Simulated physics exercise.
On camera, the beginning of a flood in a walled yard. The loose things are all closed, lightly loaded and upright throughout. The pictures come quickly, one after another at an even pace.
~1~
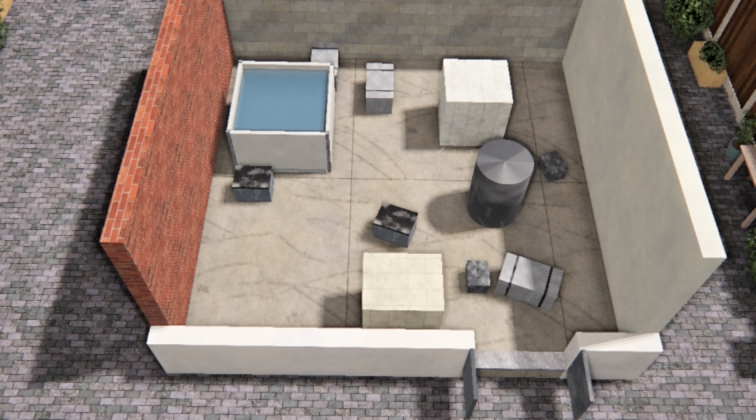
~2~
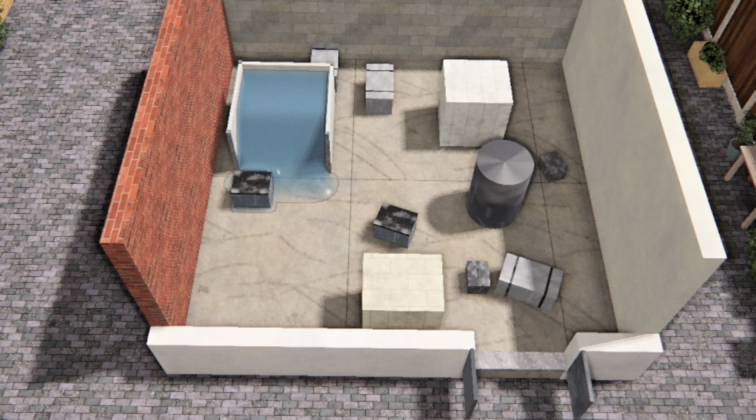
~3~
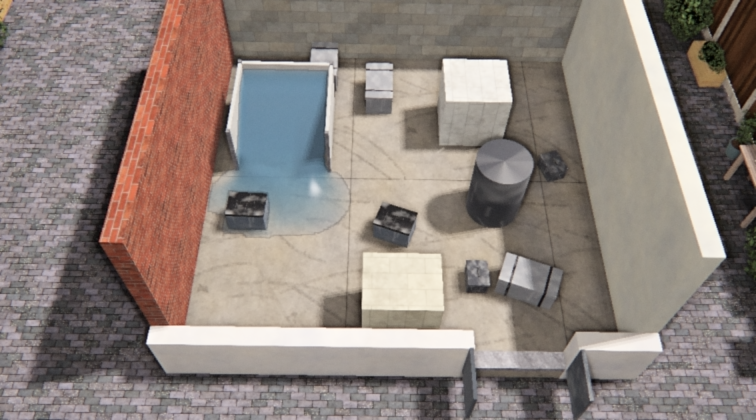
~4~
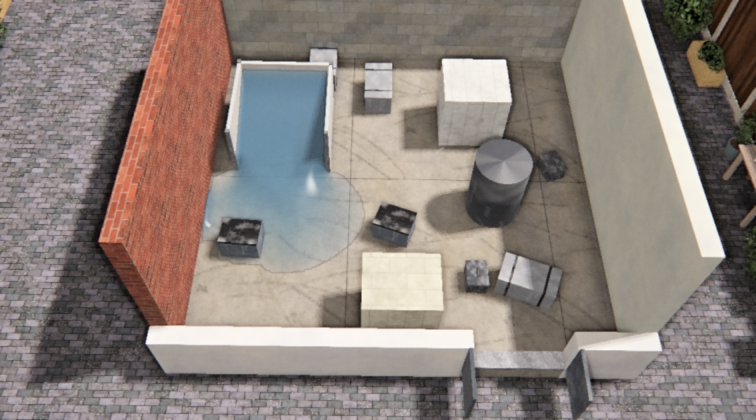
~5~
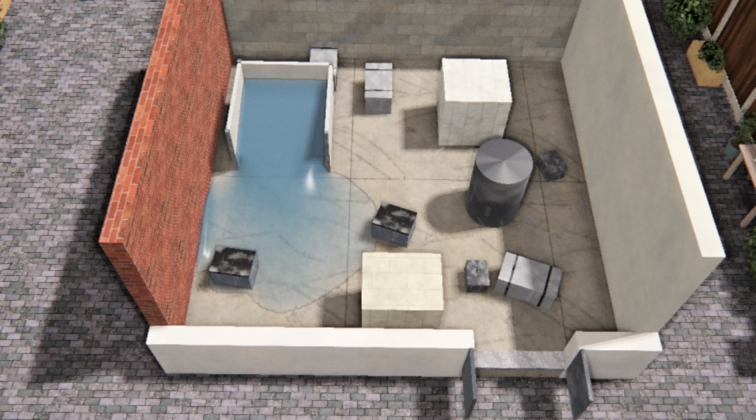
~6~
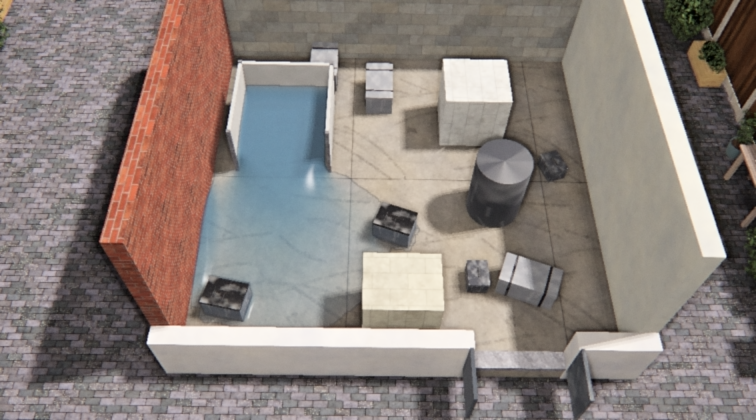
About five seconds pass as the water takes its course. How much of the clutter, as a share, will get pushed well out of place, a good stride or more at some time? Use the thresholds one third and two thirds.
I'd put it between one third and two thirds.
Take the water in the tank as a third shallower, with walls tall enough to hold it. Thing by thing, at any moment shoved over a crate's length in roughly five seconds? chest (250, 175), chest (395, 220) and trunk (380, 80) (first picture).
Well, in sequence: Carried that far, carried that far, not carried that far.
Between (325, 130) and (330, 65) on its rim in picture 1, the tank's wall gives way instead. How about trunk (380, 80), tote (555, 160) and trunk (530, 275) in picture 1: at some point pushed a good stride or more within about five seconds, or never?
Results in order: Cleared that distance / cleared that distance / cleared that distance.
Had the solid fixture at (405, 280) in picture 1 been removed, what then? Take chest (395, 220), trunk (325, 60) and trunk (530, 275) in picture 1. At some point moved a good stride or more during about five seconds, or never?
Taking them in turn, the first traveled far, the second stayed within range, and the third traveled far.
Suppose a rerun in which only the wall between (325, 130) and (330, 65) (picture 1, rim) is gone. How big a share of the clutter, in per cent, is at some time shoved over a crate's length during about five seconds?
70 % or thereabouts.
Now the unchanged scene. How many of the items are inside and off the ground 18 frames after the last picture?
The total is 3.
A moment on, 1 of 7 are well off their spots; 1 afloat.
Next, 1 of 7 are well off their spots; 2 afloat.
Later, 2 of 7 are well off their spots; 3 afloat.
In the end, 3 of 7 are well off their spots, and 3 have been at some point; 2 afloat.
